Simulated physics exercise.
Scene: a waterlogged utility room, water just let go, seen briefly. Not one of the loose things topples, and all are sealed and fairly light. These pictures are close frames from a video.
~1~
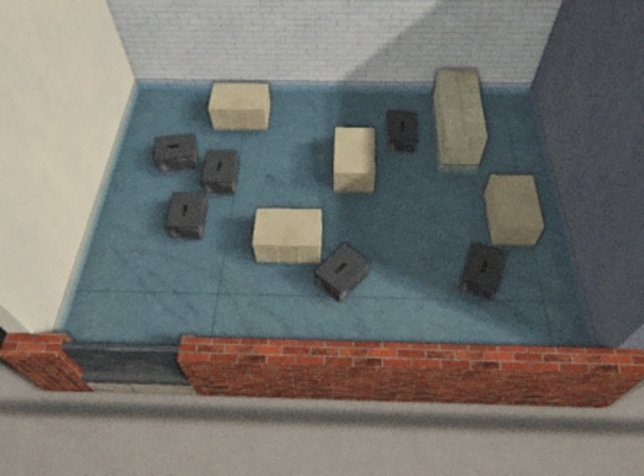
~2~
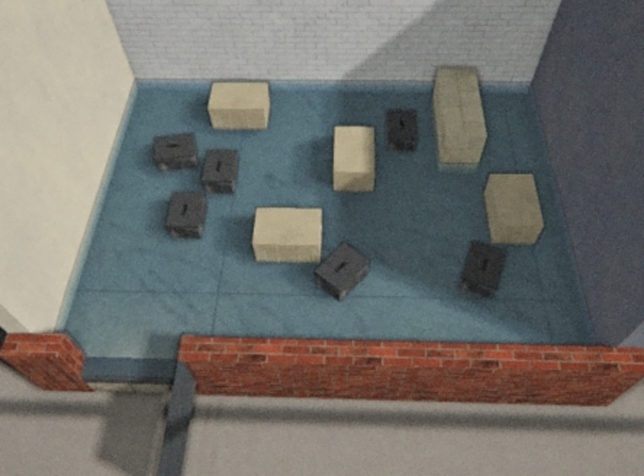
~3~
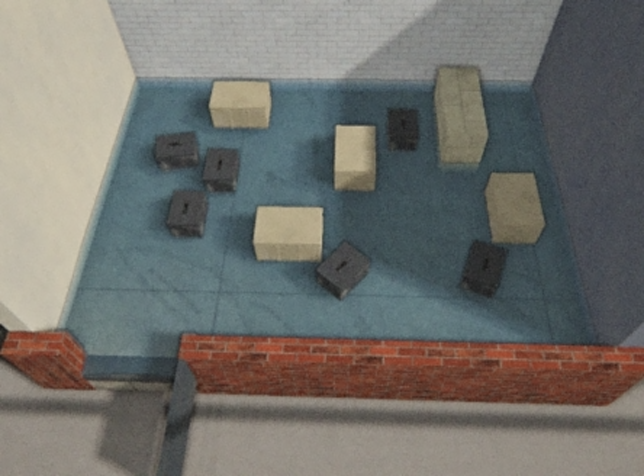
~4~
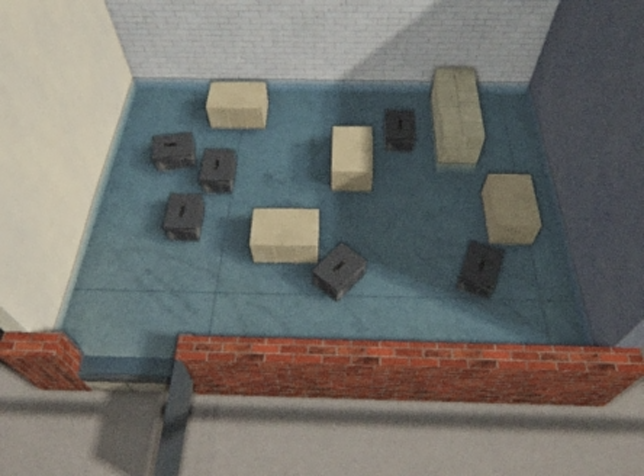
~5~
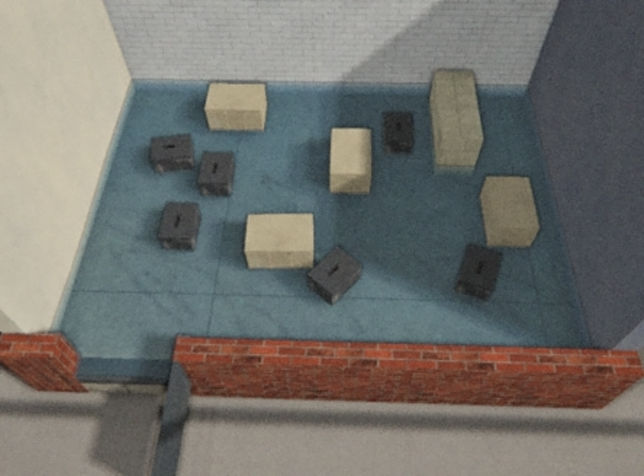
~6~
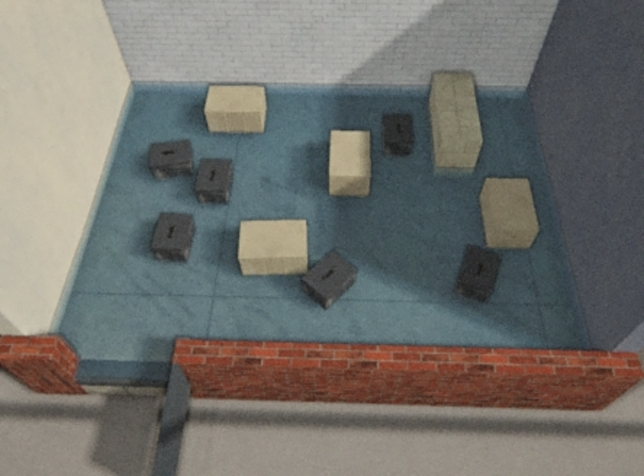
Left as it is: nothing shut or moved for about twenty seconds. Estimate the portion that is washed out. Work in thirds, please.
Third to two thirds.
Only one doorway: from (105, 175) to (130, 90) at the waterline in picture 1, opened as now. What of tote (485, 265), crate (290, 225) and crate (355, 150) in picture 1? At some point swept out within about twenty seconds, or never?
Sequentially: Remains indoors, leaves the room, leaves the room.
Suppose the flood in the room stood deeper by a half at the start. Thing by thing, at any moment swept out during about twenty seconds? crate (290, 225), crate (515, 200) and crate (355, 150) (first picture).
Going through them: Leaves the room, then never leaves, then leaves the room.
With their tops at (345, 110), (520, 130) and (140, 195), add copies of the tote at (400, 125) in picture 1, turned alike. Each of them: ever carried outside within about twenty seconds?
In order: Never exits; never exits; exits.
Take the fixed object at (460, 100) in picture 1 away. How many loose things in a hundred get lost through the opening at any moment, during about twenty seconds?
About 60 per cent.
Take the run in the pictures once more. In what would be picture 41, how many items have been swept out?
The count is 5.
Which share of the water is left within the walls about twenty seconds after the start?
Around 52 in a hundred.
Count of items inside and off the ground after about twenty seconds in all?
Tally at that point: 5.
A moment on, 0 of 10 are out; 10 afloat.
Next, 3 of 10 are out; 7 afloat.
Later, 5 of 10 are out; 5 afloat.
In the end, 5 of 10 are out; 5 afloat.
